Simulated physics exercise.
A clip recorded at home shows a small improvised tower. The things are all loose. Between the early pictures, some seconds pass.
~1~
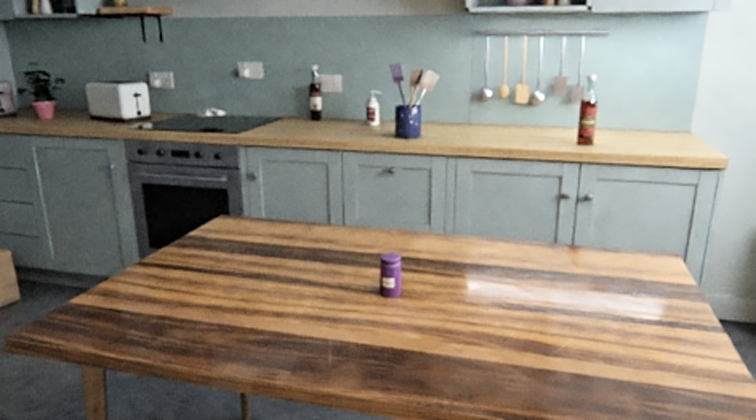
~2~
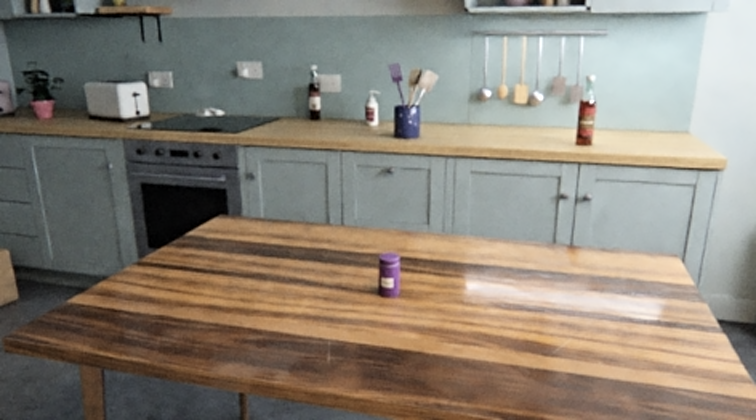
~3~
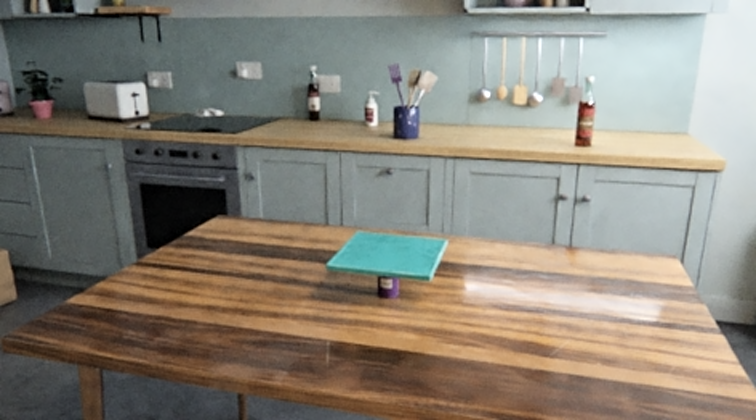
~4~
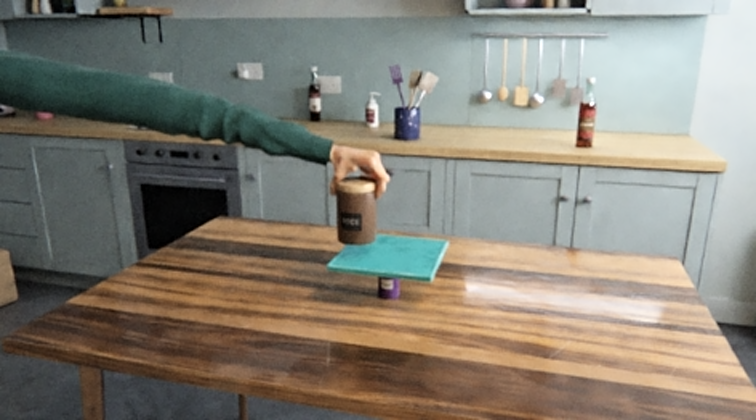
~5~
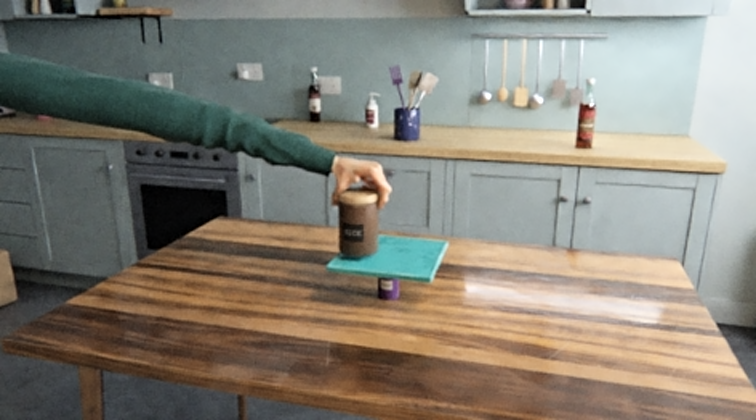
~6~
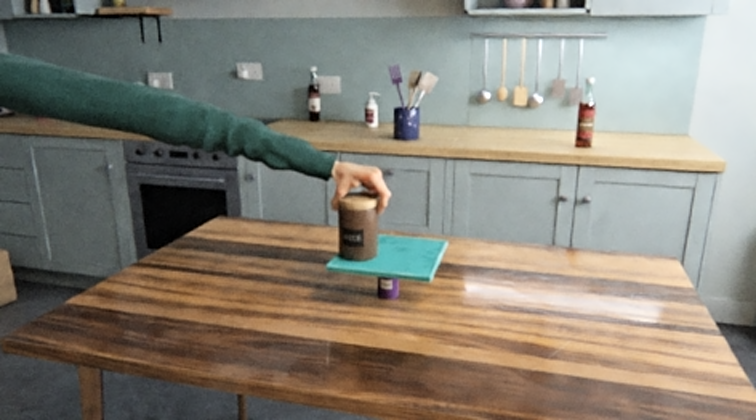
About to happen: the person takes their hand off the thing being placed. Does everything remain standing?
No: Most likely it does not remain standing.
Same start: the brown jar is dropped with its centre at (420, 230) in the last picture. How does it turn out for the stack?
Well, it crumbles then.
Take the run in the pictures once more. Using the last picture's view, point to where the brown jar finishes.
Look around (302, 256) in the final frame.
Then, 0.30 s on from there, brown jar now fallen; turquoise lid turned 46° from how it was put.
Then, 0.60 s on from there, turquoise lid on its side.
Then, 1.30 s on from there, turquoise lid turned 55° from how it was put.
In the end, fallen, brown jar; toppled in the stack, turquoise lid; purple shaker unmoved. At the end, from the last picture's camera, brown jar near (302, 256). The stack loses its balance.
